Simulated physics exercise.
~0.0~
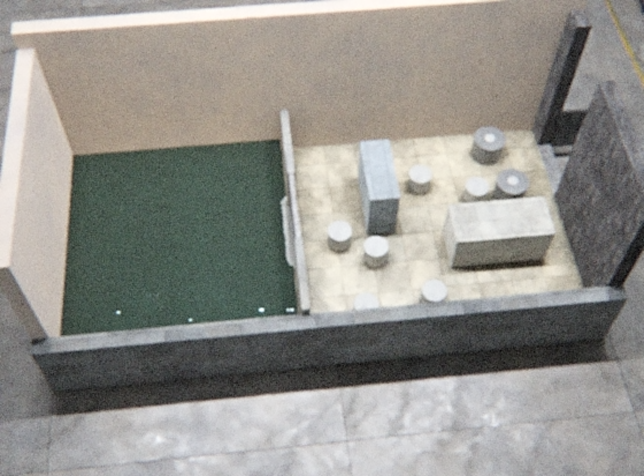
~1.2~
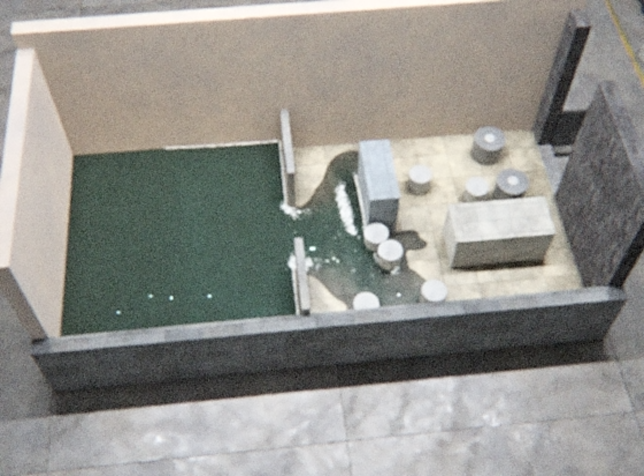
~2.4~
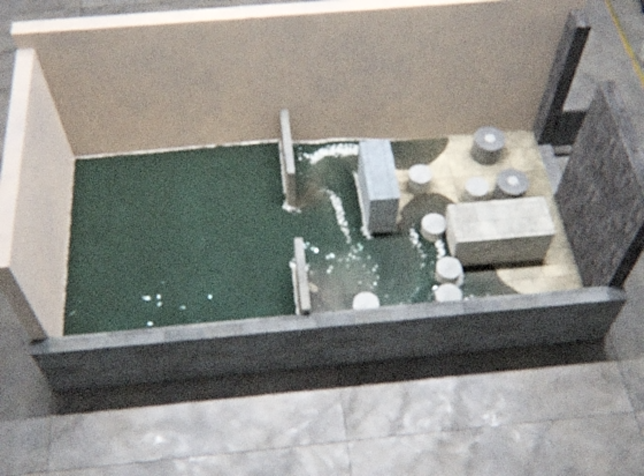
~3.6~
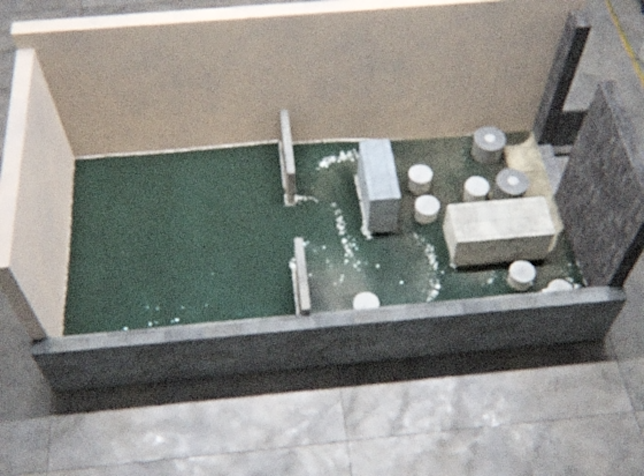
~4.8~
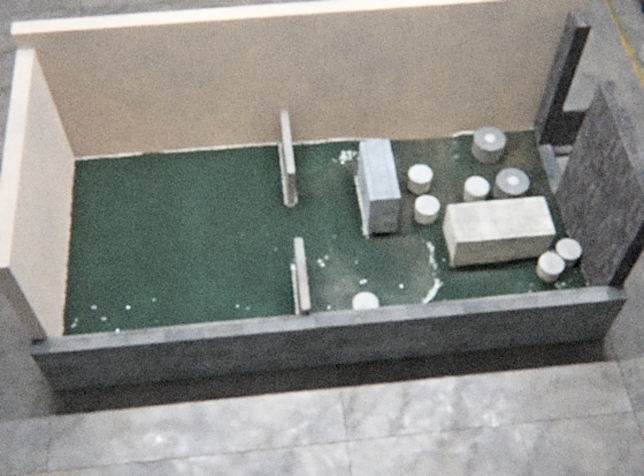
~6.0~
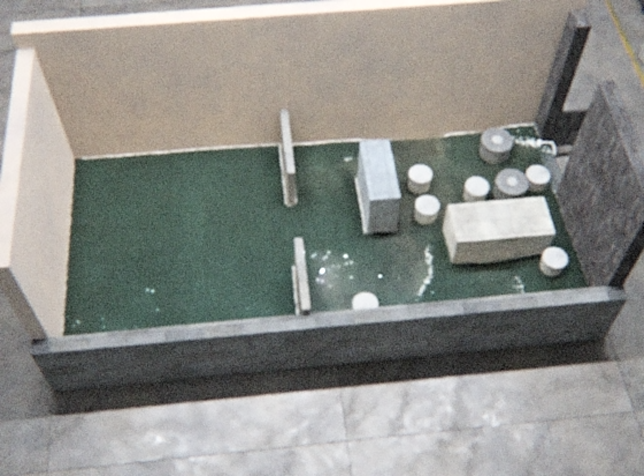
Two adjoining open-topped rooms flooding with dark green water through a central gap, pale tubs drifting right among the standing blocks.
